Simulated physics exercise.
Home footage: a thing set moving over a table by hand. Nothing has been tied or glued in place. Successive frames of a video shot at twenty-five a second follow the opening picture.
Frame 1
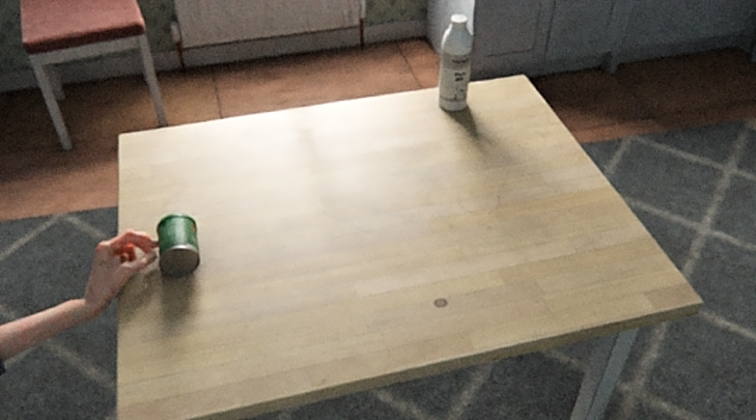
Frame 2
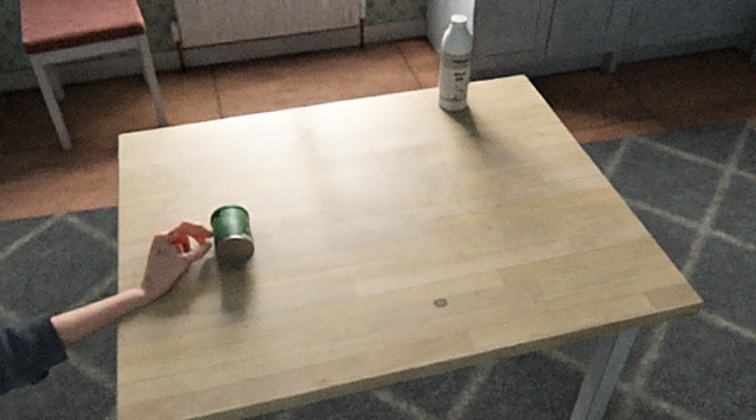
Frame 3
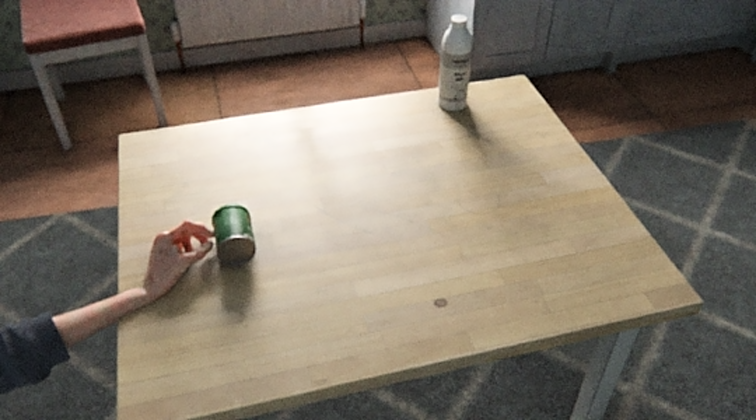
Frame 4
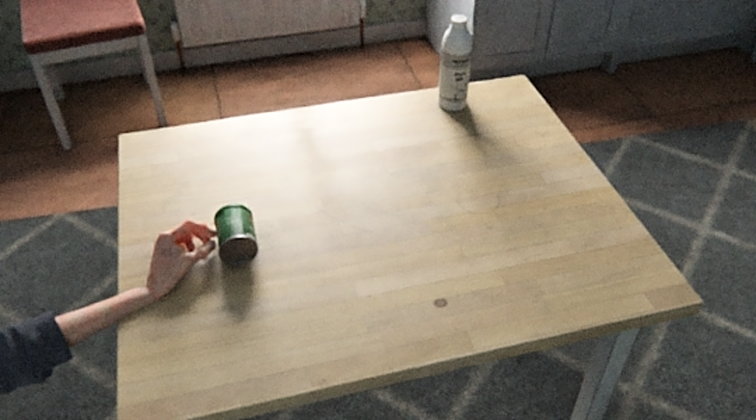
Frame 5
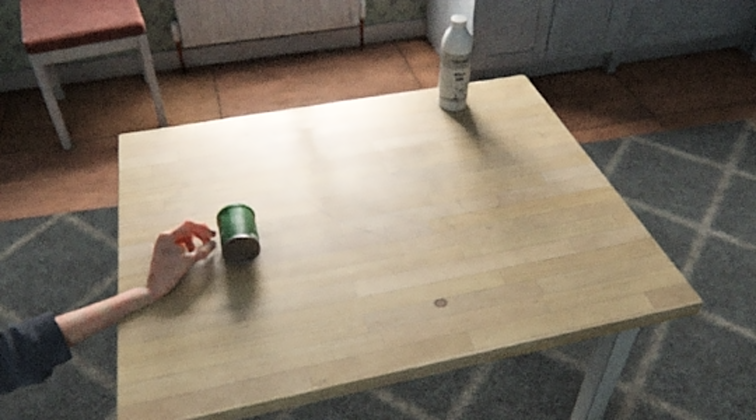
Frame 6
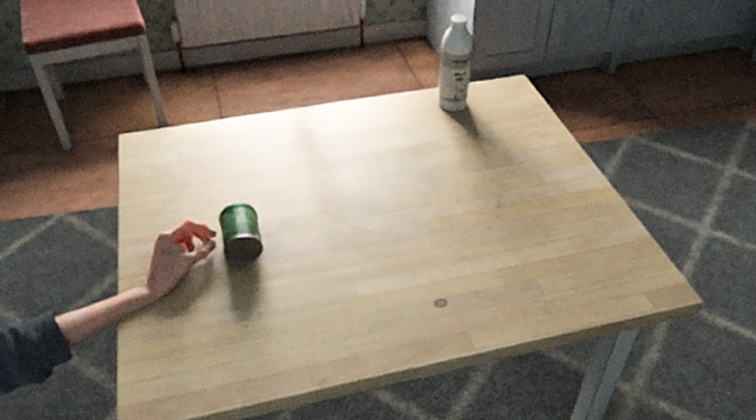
To begin with, a hand at the left of a wooden table touches a green tin, while a white bottle stands near the far edge. The hand moves the tin a short way right, then stays nearly still as the tin shifts very slightly further right, leaving a small gap.
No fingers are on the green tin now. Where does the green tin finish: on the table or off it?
On the table.
Then, 0.20 s past the last view, green tin displaced a little near (252, 232).
Then, 0.50 s past the last view, green tin displaced about its own width near (264, 229).
Then, 0.90 s past the last view, green tin displaced about its own width near (274, 228).
Finally, moved from the start, green tin. Final places as the last picture's camera would see them, green tin near (276, 227).
